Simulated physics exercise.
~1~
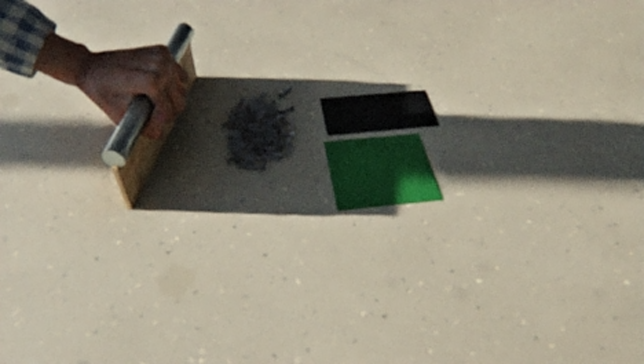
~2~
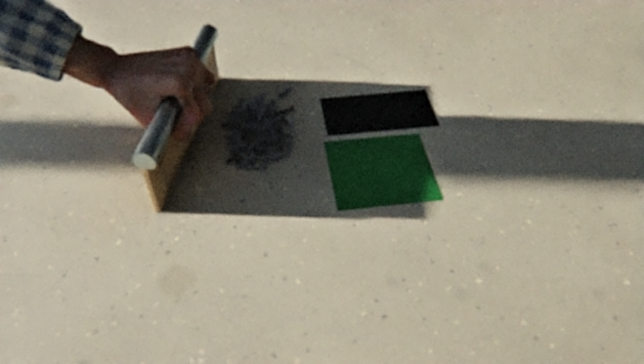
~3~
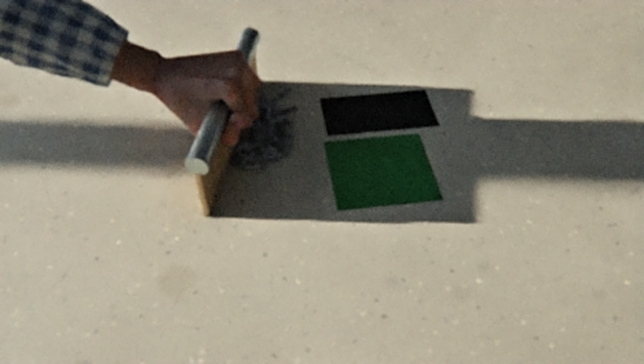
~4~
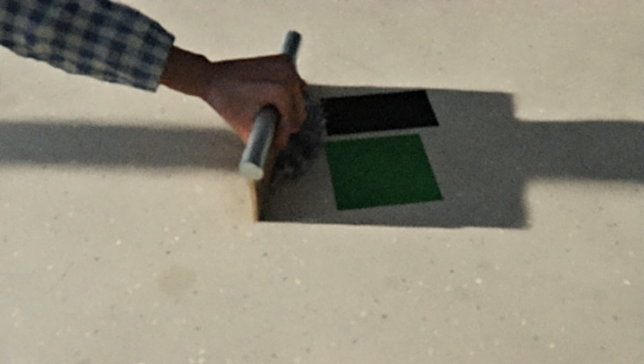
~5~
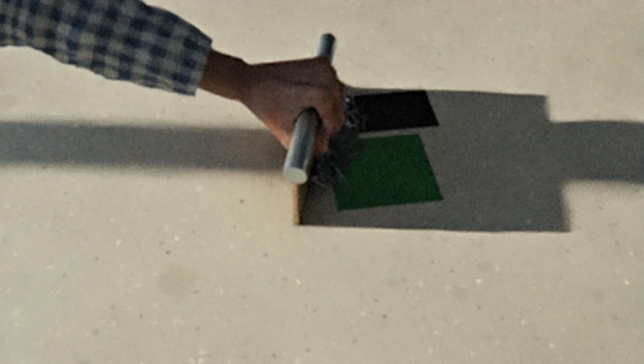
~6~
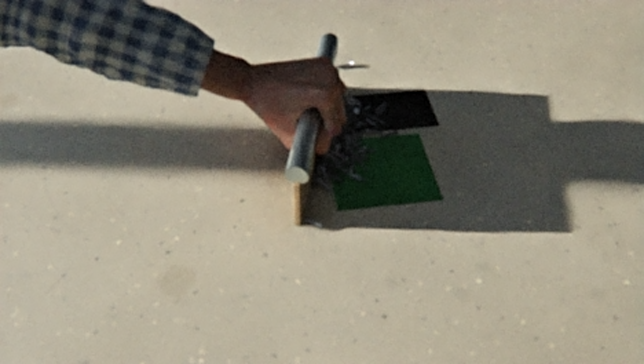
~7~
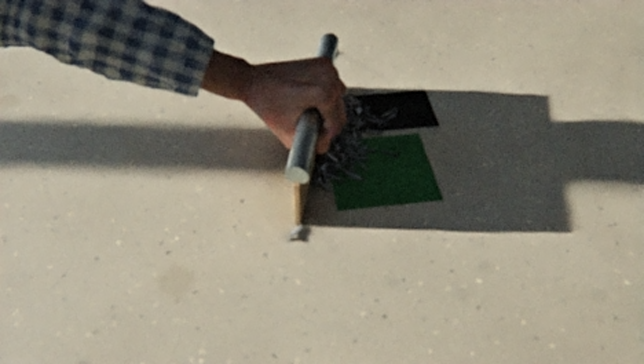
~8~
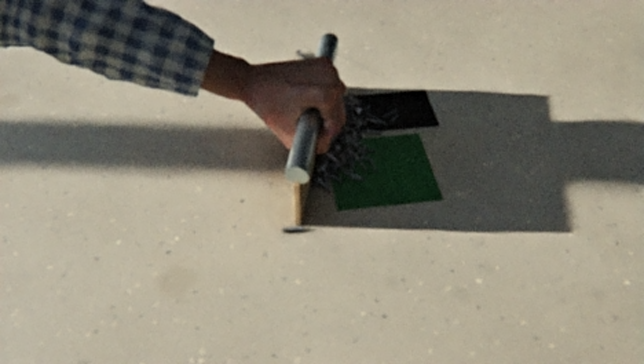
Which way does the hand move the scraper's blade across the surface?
The blade moves to the right, toward the coloured sheets.
